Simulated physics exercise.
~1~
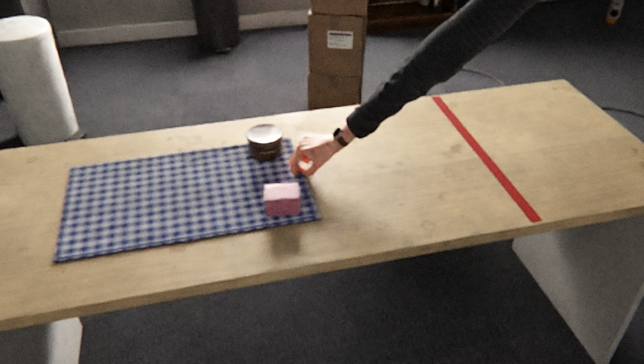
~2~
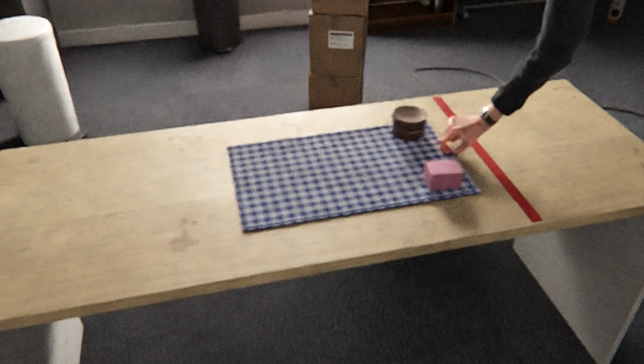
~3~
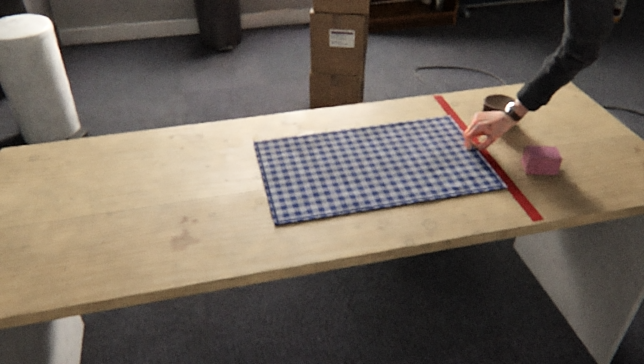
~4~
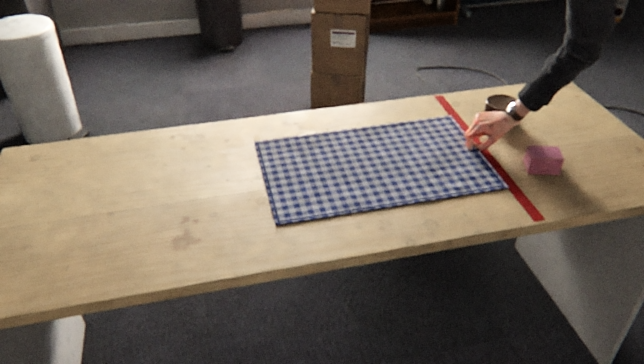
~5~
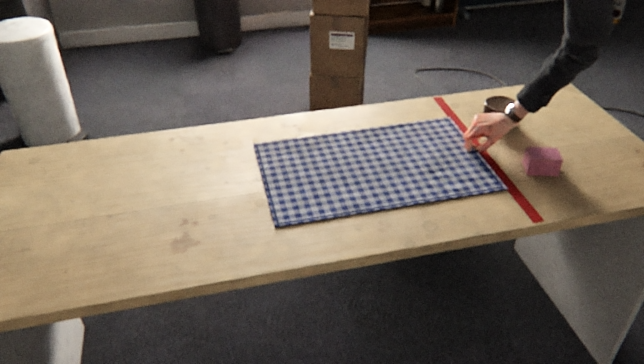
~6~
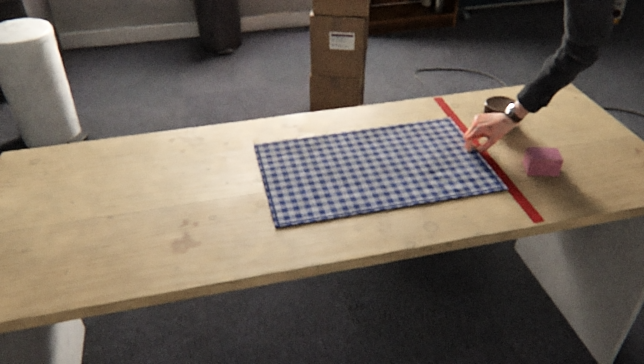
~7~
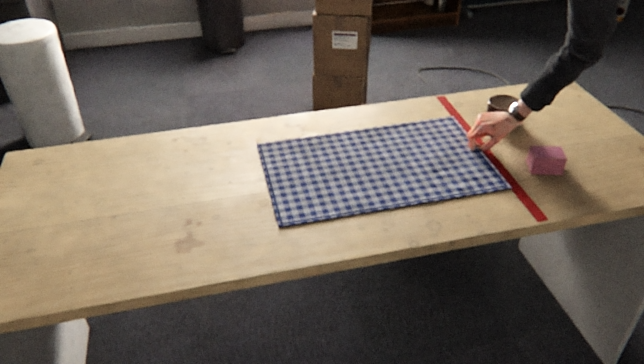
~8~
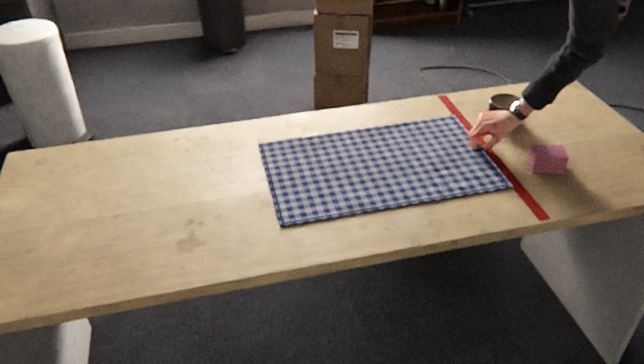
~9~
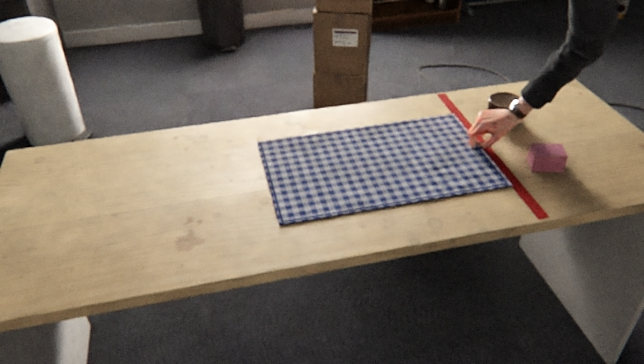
A blue checked place mat carrying a brown tub and a pink block was pulled right across a desk by a hand until its edge stopped at the red tape, and both objects slid off the front and came to rest beyond it.
